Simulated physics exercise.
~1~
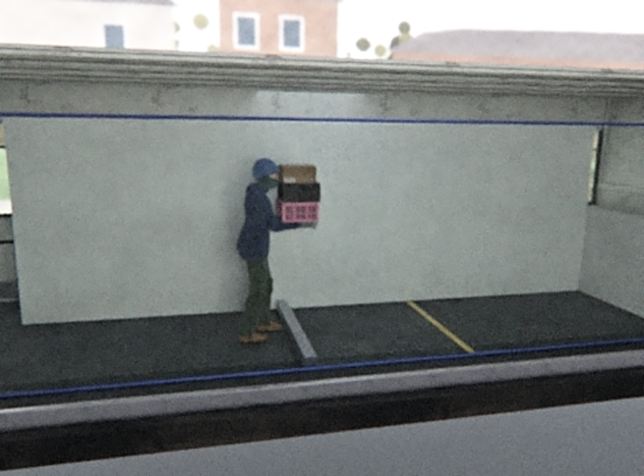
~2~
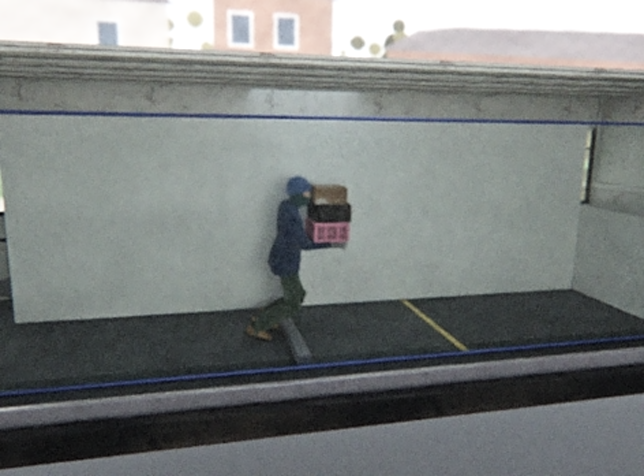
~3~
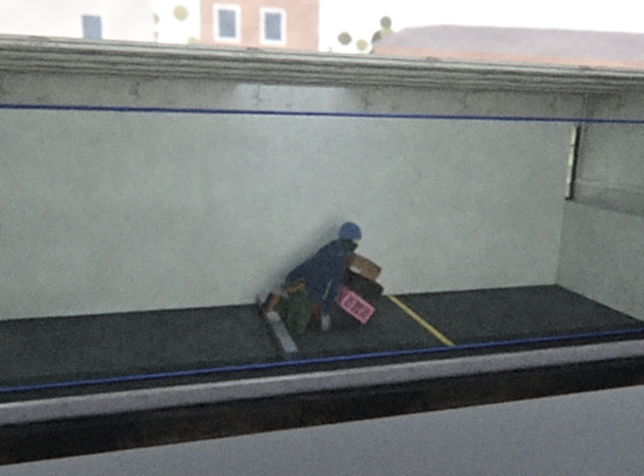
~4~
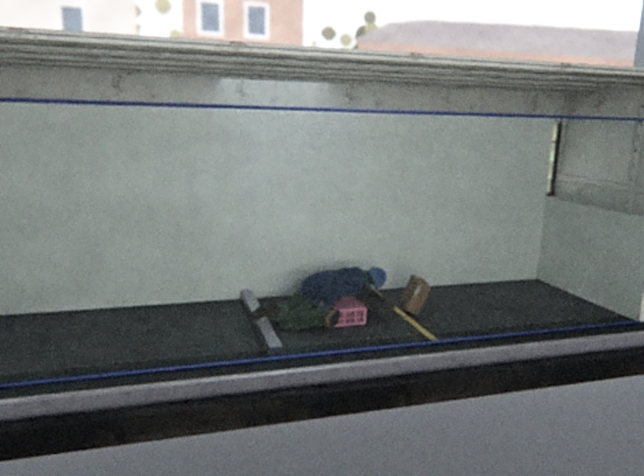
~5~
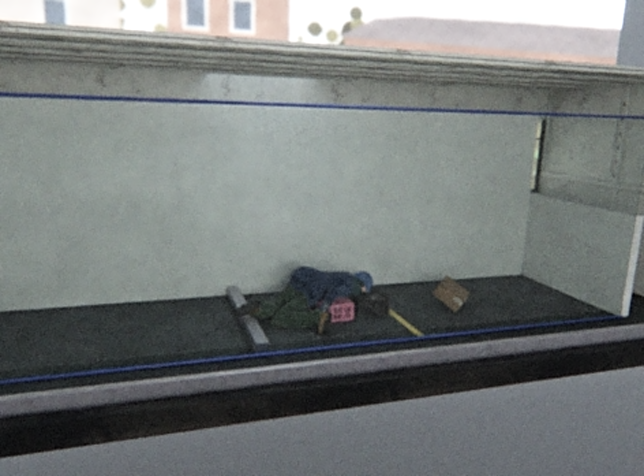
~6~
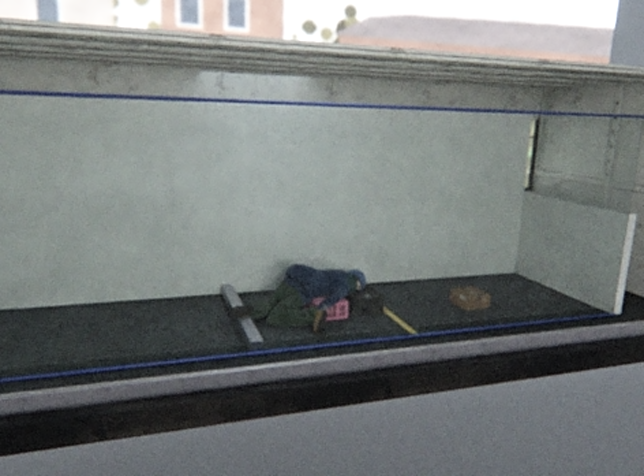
In this clip, a blue-capped courier holding a stacked brown carton, black parcel and pink crate pitches forward over a low rail and collapses; the carton tumbles past the yellow line, while the courier's head, the crate and the black parcel come to rest short of it.
